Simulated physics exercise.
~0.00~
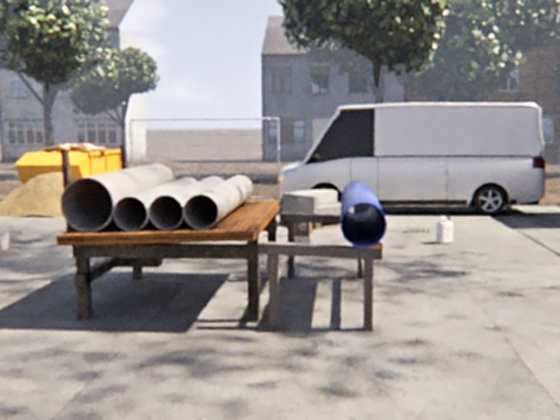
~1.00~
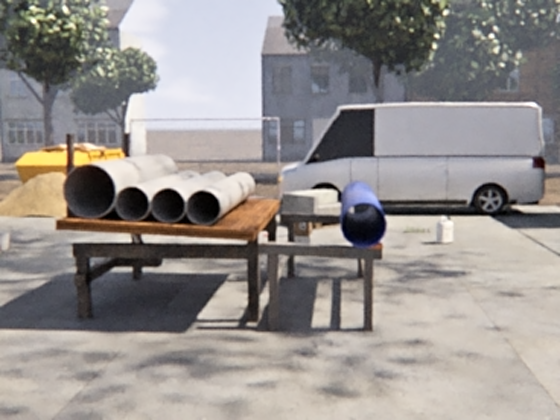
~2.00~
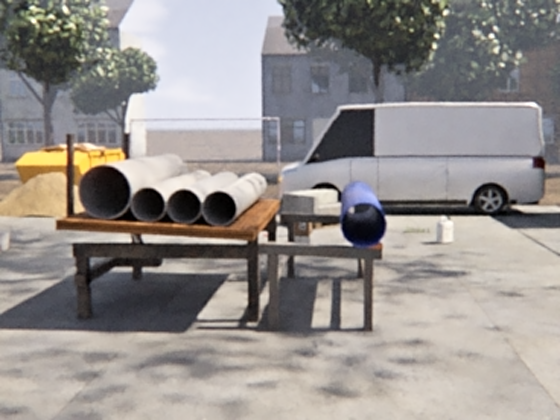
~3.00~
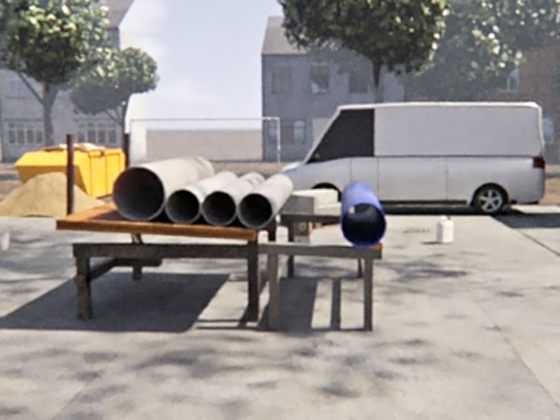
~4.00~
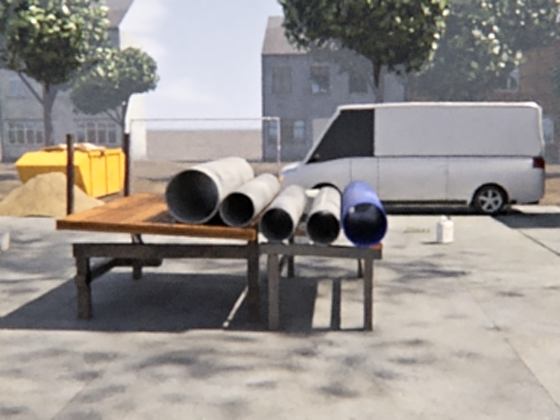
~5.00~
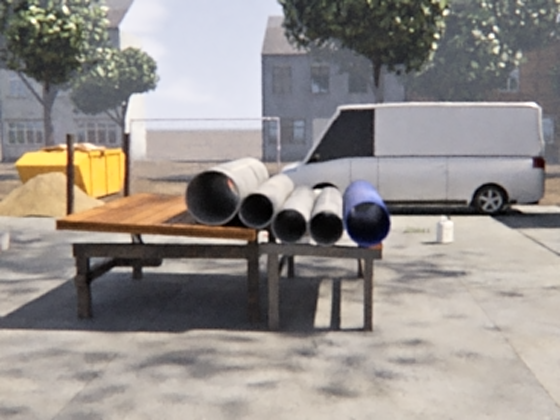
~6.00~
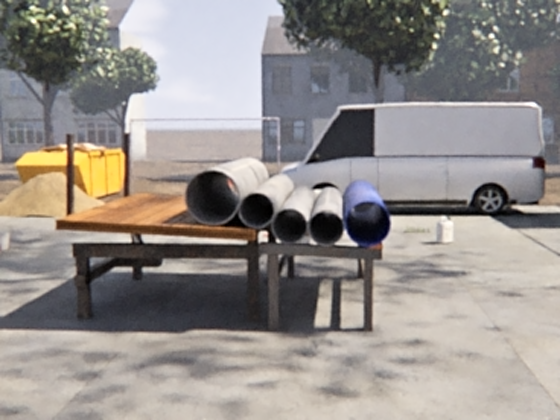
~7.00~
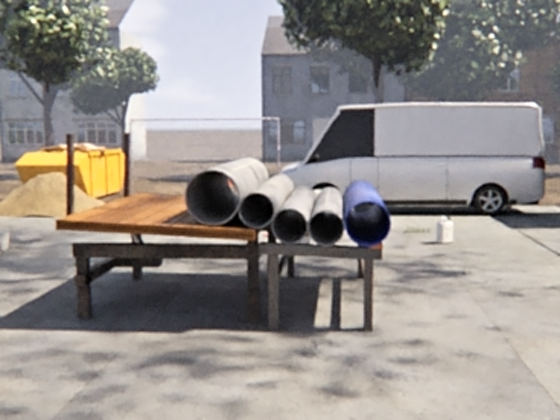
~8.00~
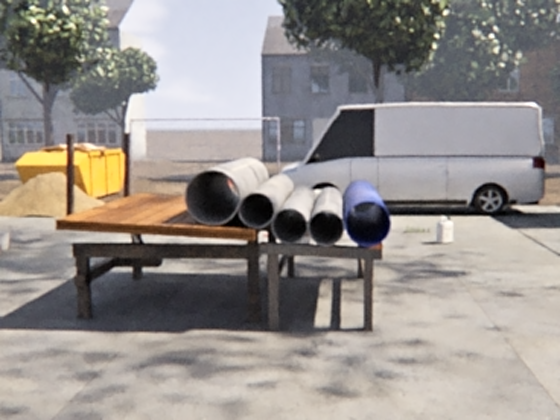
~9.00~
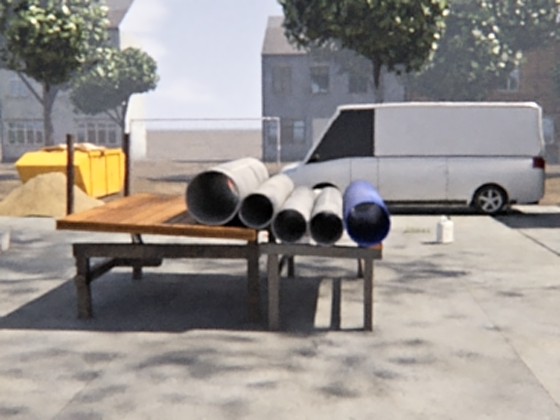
Four grey pipes lie side by side on a brown wooden deck at the left, seen end-on by a still camera in a sunny paved yard, while a blue pipe rests on the lower rack to the right. Behind them are a yellow skip, a sand heap, a white van, trees and hazy houses. The grey pipes shift rightward across the deck together, and the leading two cross onto the rack. They settle against the blue pipe, which stays put. At the end, the largest grey pipe and its neighbour rest near the deck's right edge, and everything is still.
